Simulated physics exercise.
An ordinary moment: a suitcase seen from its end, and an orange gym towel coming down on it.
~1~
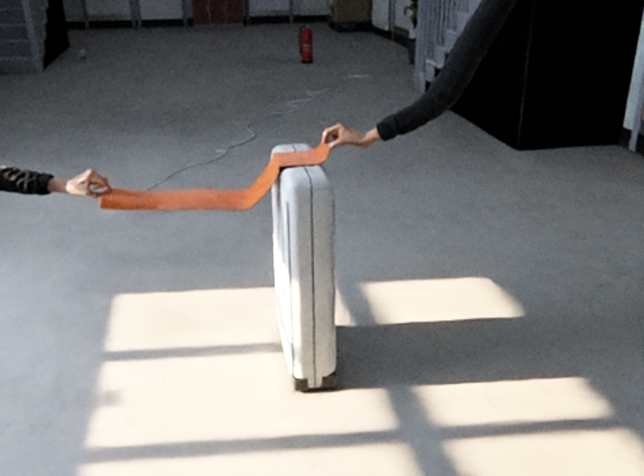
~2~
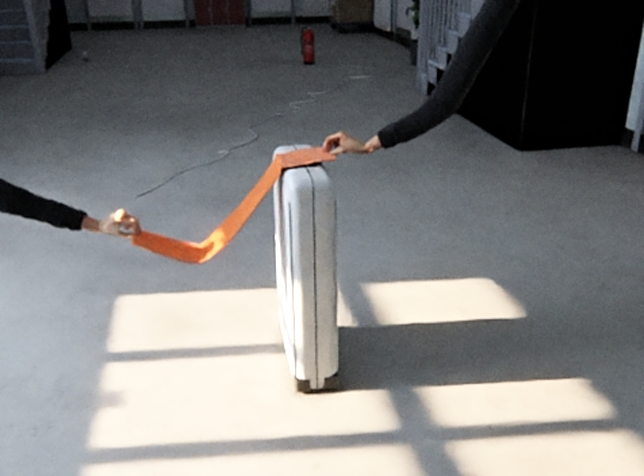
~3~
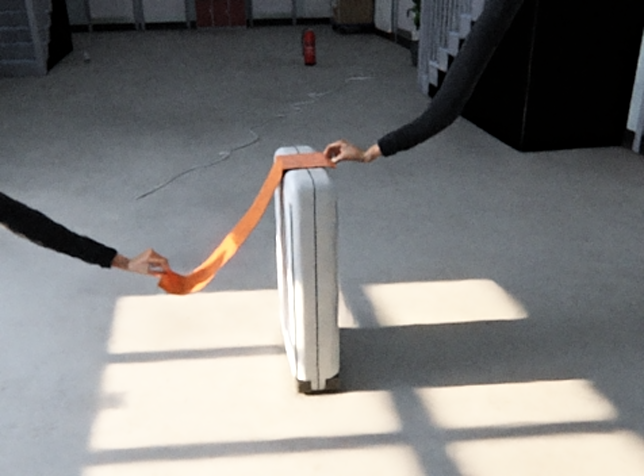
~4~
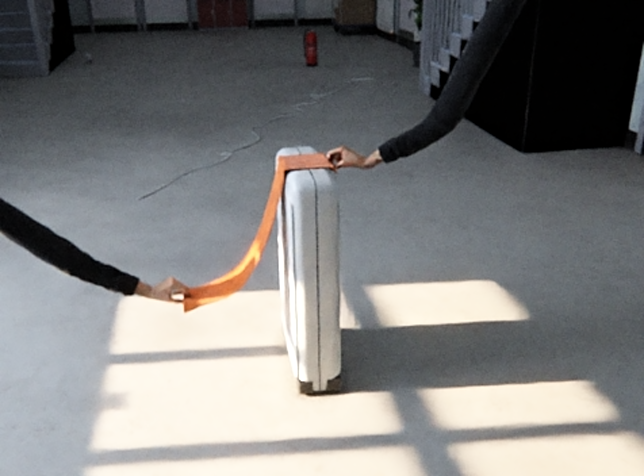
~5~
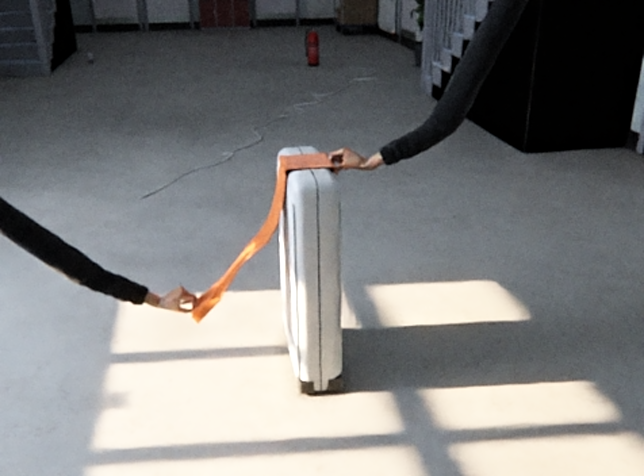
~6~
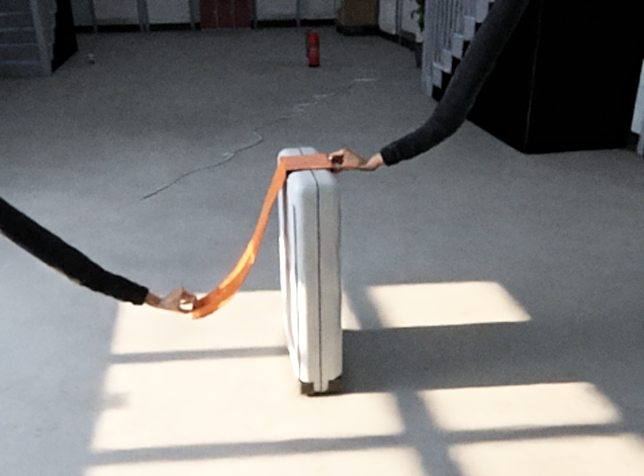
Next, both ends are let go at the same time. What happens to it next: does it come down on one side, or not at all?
Off to the left.
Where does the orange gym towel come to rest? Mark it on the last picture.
It finishes at (267, 366).
Then, 0.38 s later than the last view, gym towel clear of the top and falling near (267, 292).
Then, 0.64 s later than the last view, gym towel in a heap on the floor near (268, 364).
Finally, gym towel in a heap on the floor near (267, 366). The orange gym towel drops leftwards.
